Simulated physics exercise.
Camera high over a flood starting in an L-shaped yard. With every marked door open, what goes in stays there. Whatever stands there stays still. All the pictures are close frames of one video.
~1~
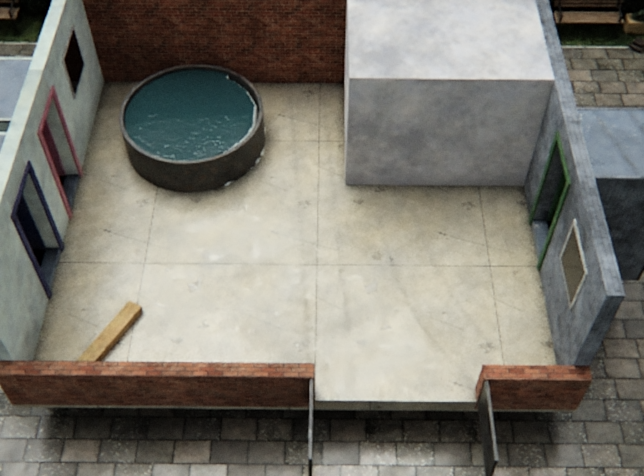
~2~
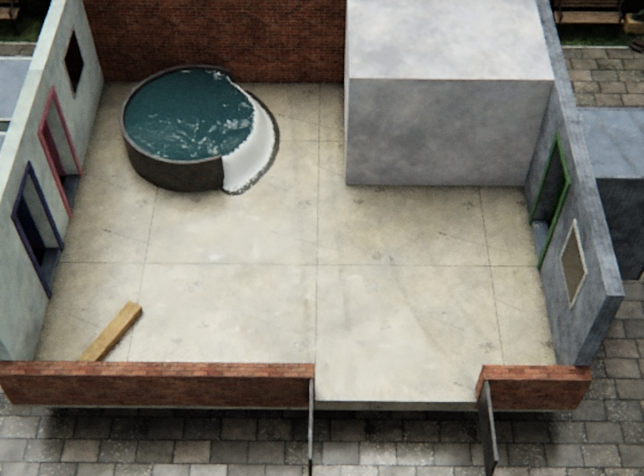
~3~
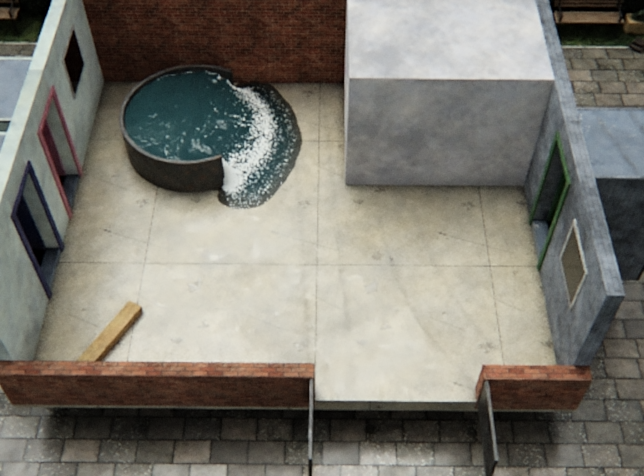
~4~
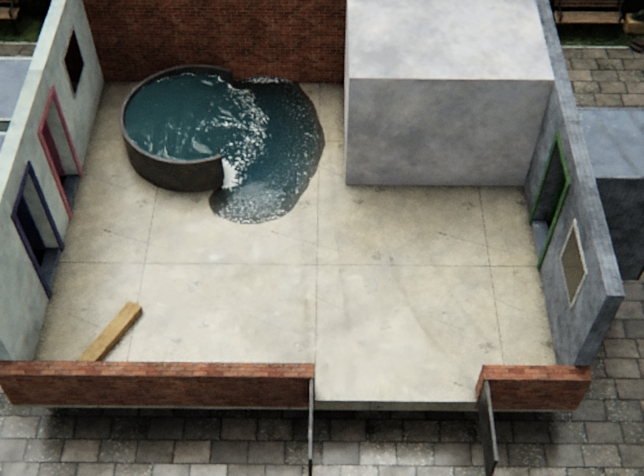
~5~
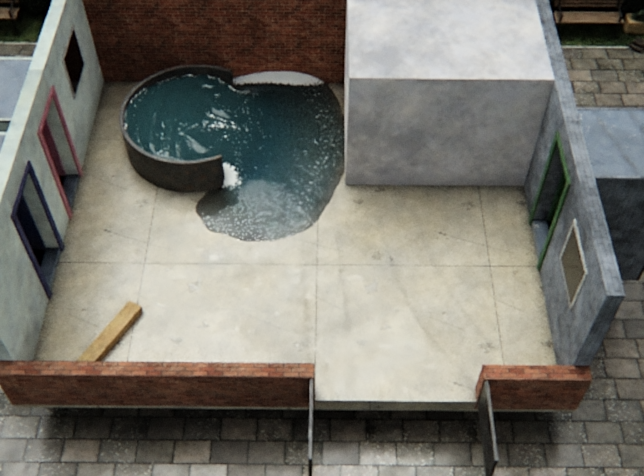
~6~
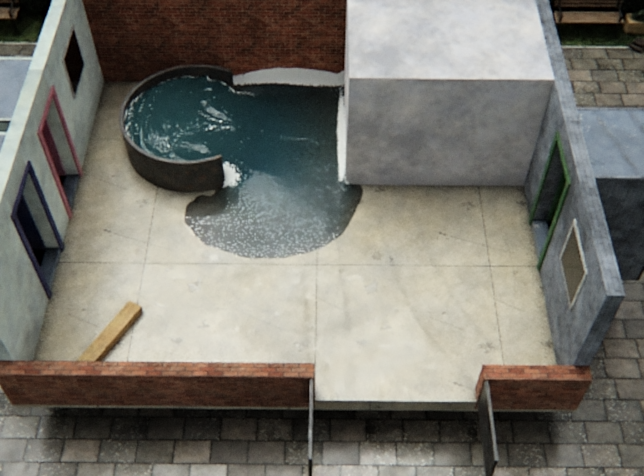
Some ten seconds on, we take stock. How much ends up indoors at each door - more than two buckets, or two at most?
The green door receives no more than two buckets; the pink door receives no more than two buckets; the blue door receives no more than two buckets.
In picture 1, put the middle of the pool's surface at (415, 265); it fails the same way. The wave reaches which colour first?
One in green.
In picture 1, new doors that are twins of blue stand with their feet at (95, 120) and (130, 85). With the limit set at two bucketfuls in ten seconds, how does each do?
Lab note - first stays short of the line, second stays short of the line.
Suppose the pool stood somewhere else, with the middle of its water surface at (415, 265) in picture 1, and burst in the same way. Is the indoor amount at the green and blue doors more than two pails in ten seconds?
Briefly, the green door gets too much and the blue door gets little enough.
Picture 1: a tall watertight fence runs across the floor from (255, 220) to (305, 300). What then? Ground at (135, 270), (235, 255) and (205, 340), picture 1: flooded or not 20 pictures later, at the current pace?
Reading them off in sequence: Spared, spared, spared.
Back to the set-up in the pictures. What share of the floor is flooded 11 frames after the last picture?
About 50 %.
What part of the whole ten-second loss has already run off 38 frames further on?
Roughly 60 percent.
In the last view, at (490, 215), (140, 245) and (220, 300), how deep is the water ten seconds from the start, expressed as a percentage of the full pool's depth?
8, 8 and 8 per cent, roughly.
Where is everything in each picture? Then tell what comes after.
The first picture shows the round tank at (192, 114) is whole and still.
In the second picture, water pours out at (261, 133) and has run to a hidden place.
In the third picture, the front is at (252, 83), out from the gap at (261, 134).
In the fourth picture, the front is at (242, 219), out from the gap at (261, 136).
In the fifth picture, the front is at (278, 235), out from the gap at (261, 136).
In the sixth picture, the front is at (304, 248), out from the gap at (261, 136).
A moment on, water covers 35 % of the floor; the green door not reached, the pink door not reached, the blue door not reached.
Next, water covers 50 % of the floor; the green door wet at the sill, nothing in, the pink door not reached, the blue door not reached.
Then, water covers 60 % of the floor; the green door wet at the sill, nothing in, the pink door not reached, the blue door not reached.
Later, water covers 90 % of the floor; the green door wet at the sill, nothing in, the pink door wet at the sill, nothing in, the blue door wet at the sill, nothing in.
In the end, water covers 95 % of the floor; the green door wet at the sill, nothing in, the pink door wet at the sill, nothing in, the blue door wet at the sill, nothing in.
